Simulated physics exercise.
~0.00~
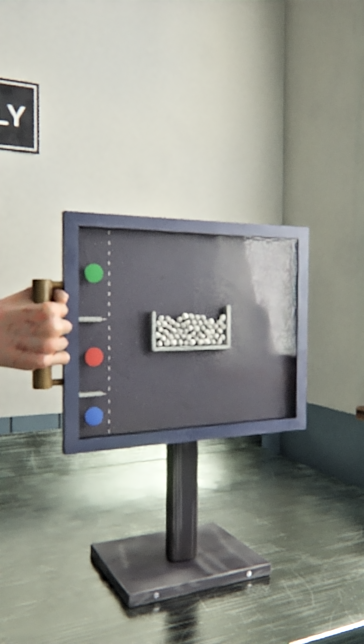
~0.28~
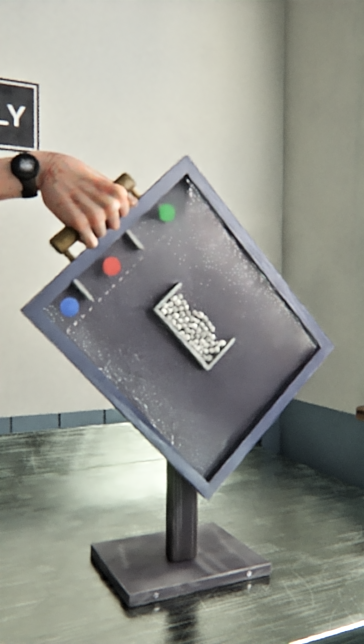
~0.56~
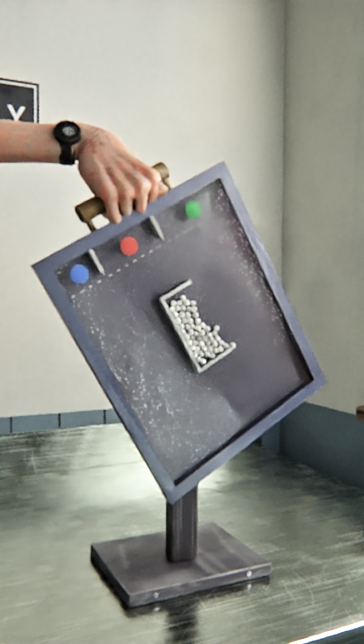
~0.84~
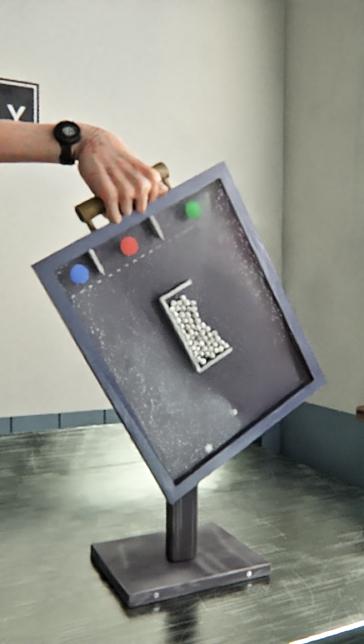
In a plain room with a metal tabletop, a hand turns a framed panel clockwise, small white beads shifting and a few falling out.
